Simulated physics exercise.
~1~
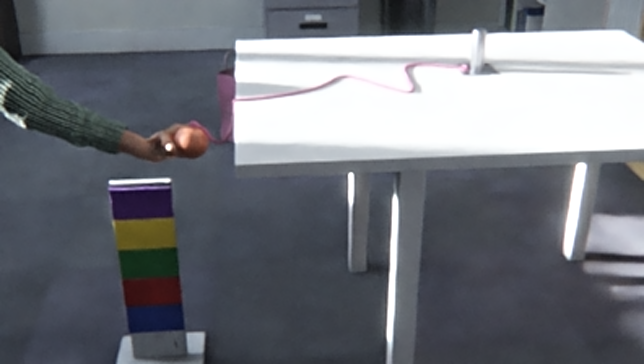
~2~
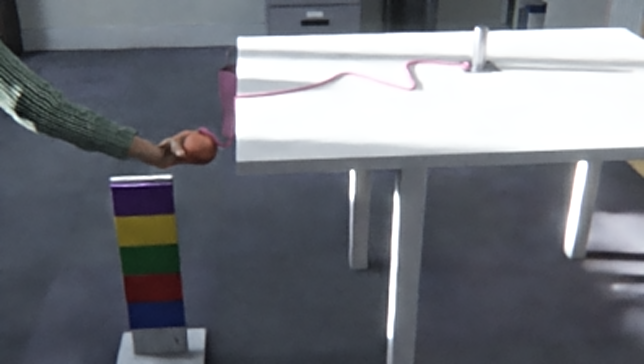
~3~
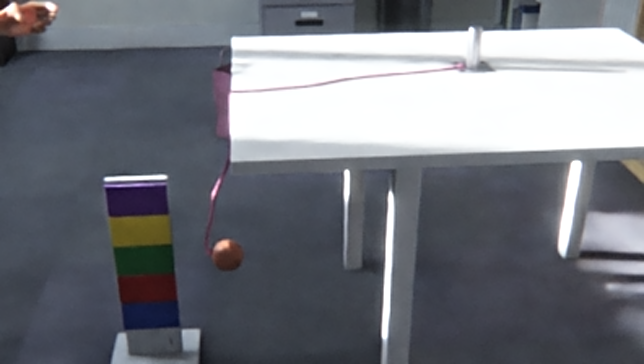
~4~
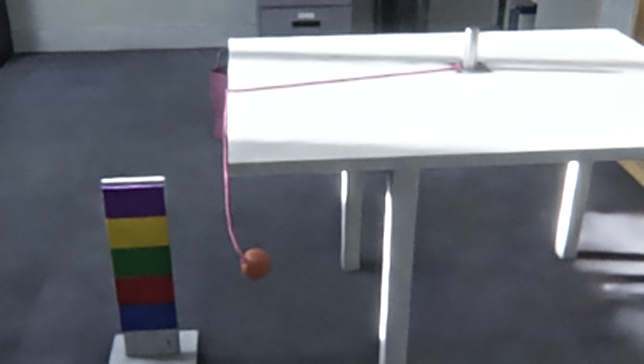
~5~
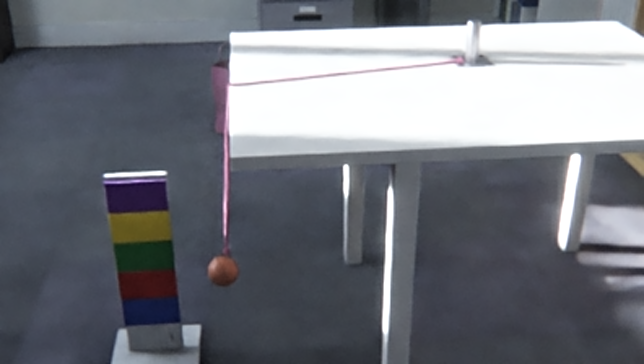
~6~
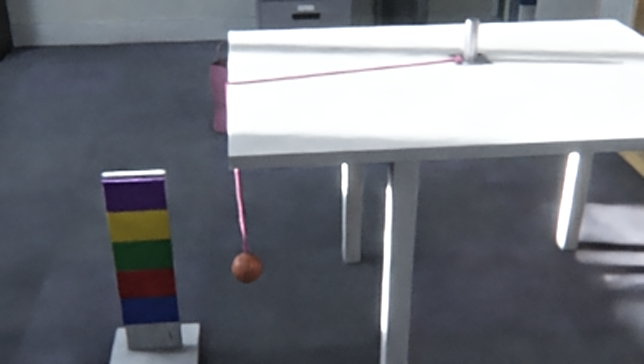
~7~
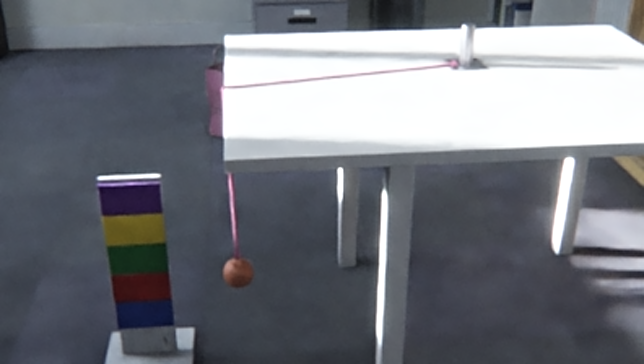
At a white desk's edge, a hand releasing an orange ball on a pink cord, which drops, swings and hangs level with red.
